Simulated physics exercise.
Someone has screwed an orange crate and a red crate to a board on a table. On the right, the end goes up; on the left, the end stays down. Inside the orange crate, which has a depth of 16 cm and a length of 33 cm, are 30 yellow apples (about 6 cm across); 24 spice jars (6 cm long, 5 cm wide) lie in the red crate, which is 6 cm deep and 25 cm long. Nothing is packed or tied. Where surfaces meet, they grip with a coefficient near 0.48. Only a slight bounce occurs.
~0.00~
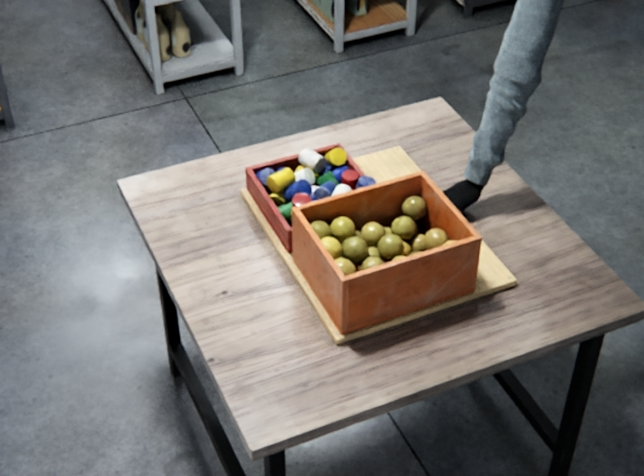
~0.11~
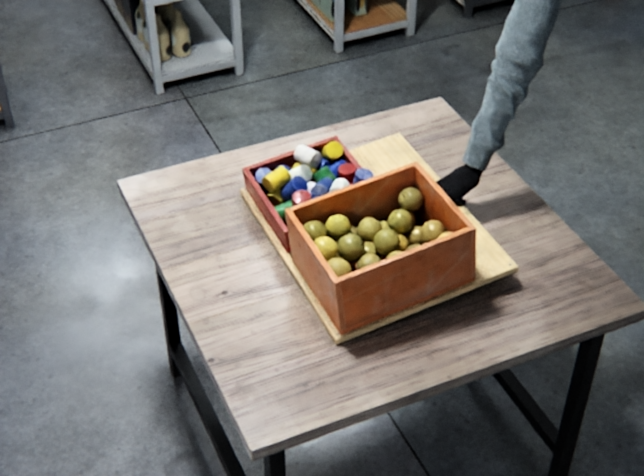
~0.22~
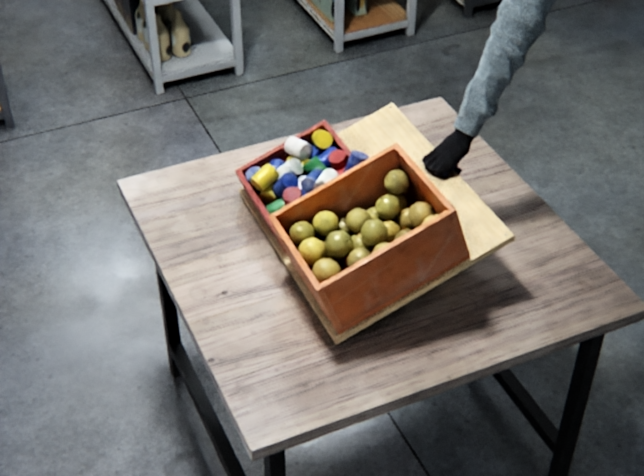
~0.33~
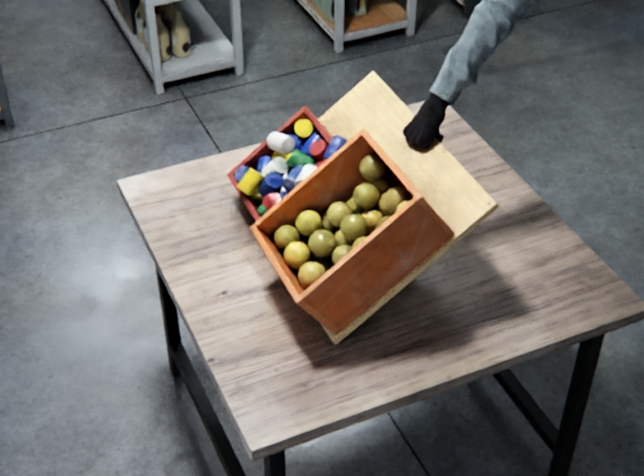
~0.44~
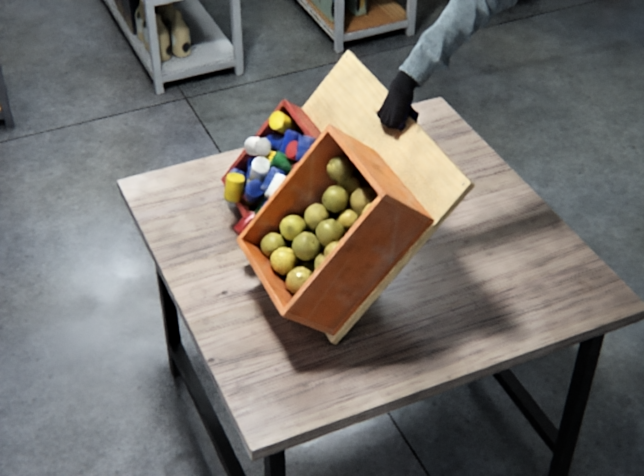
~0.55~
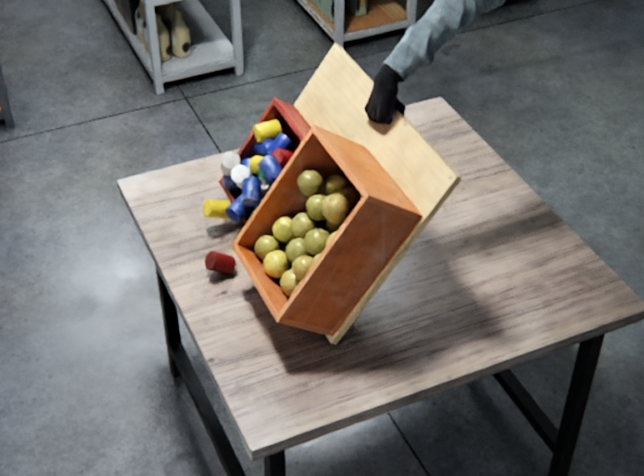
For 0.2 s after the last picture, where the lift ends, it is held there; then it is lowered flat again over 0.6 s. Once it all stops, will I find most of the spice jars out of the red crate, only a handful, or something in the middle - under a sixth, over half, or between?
It spills one sixth to one half.
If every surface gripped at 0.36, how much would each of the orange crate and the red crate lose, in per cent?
Orange crate 0, red crate 40 per cent.
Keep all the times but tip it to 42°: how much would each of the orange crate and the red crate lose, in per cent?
Then the orange crate sheds 0 %, while the red crate sheds 30 %.
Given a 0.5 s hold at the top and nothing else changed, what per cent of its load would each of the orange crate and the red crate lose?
That would cost orange crate 0 per cent of its load and red crate 40 per cent.
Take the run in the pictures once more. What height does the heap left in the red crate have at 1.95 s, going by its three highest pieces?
I'd say near 6 cm.
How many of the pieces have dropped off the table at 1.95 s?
About 3.
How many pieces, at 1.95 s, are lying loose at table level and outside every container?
Roughly 5.
After 0.77 s, tilt 53°; the orange crate has all 30 and the red crate is down by 8 of 24.
After 1.05 s, tilt 27°; the orange crate has all 30 and the red crate is down by 8 of 24.
After 1.45 s, tilt 0°; the orange crate has all 30 and the red crate is down by 8 of 24.
Final count (at 1.95 s), the orange crate has all 30 and the red crate is down by 8 of 24. Asked share, 8 of 24, 33 per cent.
